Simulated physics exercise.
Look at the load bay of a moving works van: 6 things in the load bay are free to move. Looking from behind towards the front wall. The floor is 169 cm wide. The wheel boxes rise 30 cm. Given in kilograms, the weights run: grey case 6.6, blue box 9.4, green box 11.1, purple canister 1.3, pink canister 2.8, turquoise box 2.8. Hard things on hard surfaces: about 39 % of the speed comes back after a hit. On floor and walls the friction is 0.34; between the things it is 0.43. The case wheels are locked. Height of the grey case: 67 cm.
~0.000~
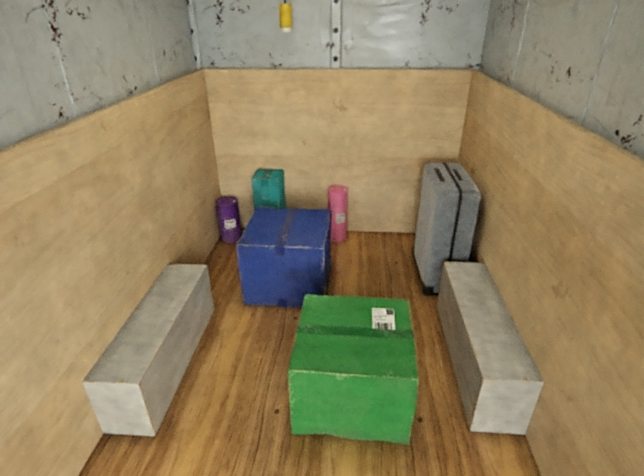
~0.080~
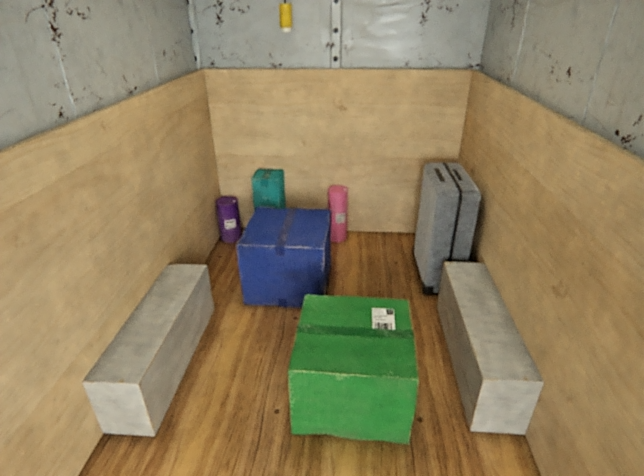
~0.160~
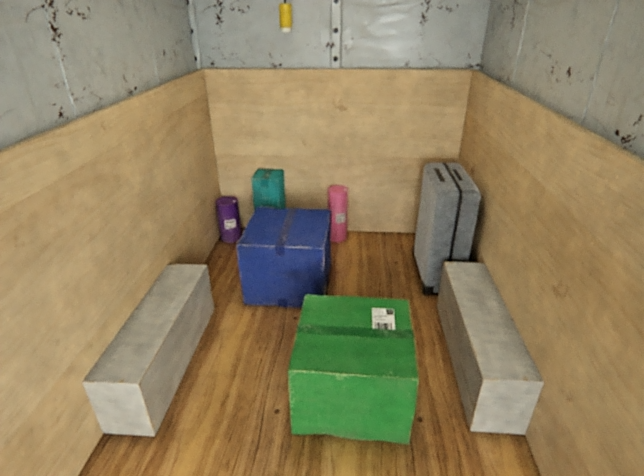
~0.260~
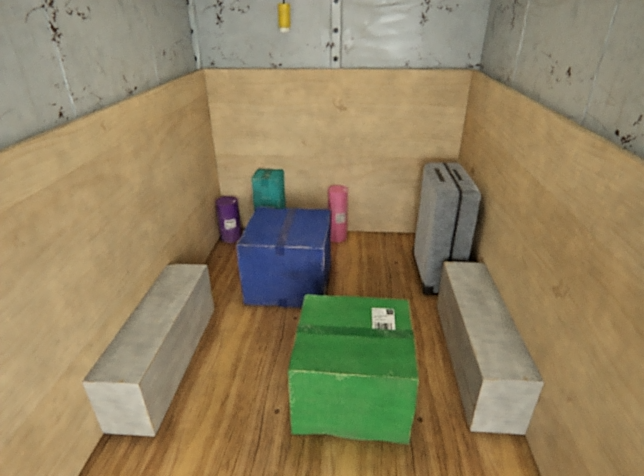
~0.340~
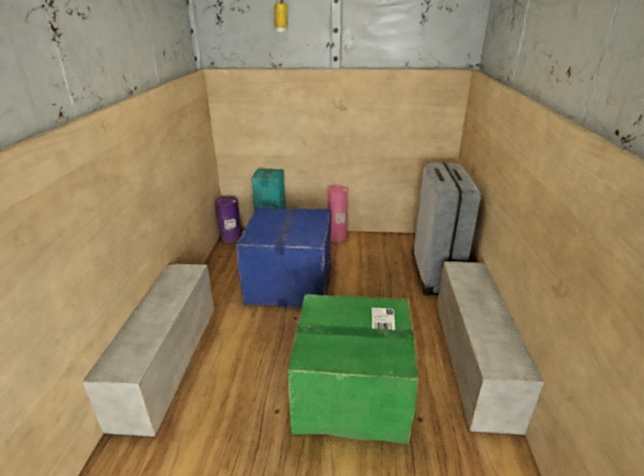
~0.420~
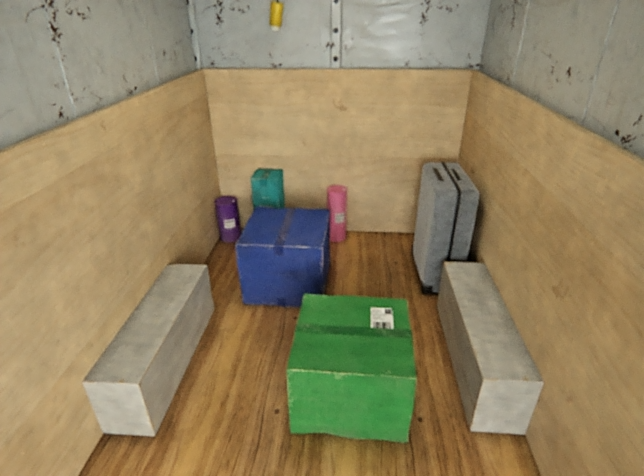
The clip shows a wood-lined load bay holding a grey case, blue, green and turquoise boxes, and purple and pink canisters; the items barely move while a small yellow object hanging at the top swings slightly to the left.
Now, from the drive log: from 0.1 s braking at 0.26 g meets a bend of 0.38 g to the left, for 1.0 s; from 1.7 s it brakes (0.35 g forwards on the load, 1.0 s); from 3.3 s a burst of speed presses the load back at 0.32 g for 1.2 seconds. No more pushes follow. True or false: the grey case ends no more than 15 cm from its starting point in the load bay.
False.
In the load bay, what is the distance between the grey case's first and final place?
Around 42 centimetres.
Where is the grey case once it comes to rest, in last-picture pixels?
Near (387, 207).
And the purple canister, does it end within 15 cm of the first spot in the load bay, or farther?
The purple canister remains in place.
After 0.72 s, push 0.26 g forwards, 0.38 g left; grey case slid 11 cm near (426, 222); blue box slid 10 cm; green box slid 10 cm.
After 0.92 s, push 0.19 g forwards, 0.27 g left; grey case slid 24 cm near (407, 216); blue box slid 23 cm; green box slid 23 cm.
After 1.22 s, smooth; grey case slid 39 cm near (388, 210); blue box slid 36 cm; green box slid 36 cm.
At rest (5.1 s), not toppled but over 15 cm from the start, grey case, blue box, green box and pink canister; the other 2 in place, give or take 15 cm. In the last view, grey case near (387, 207).
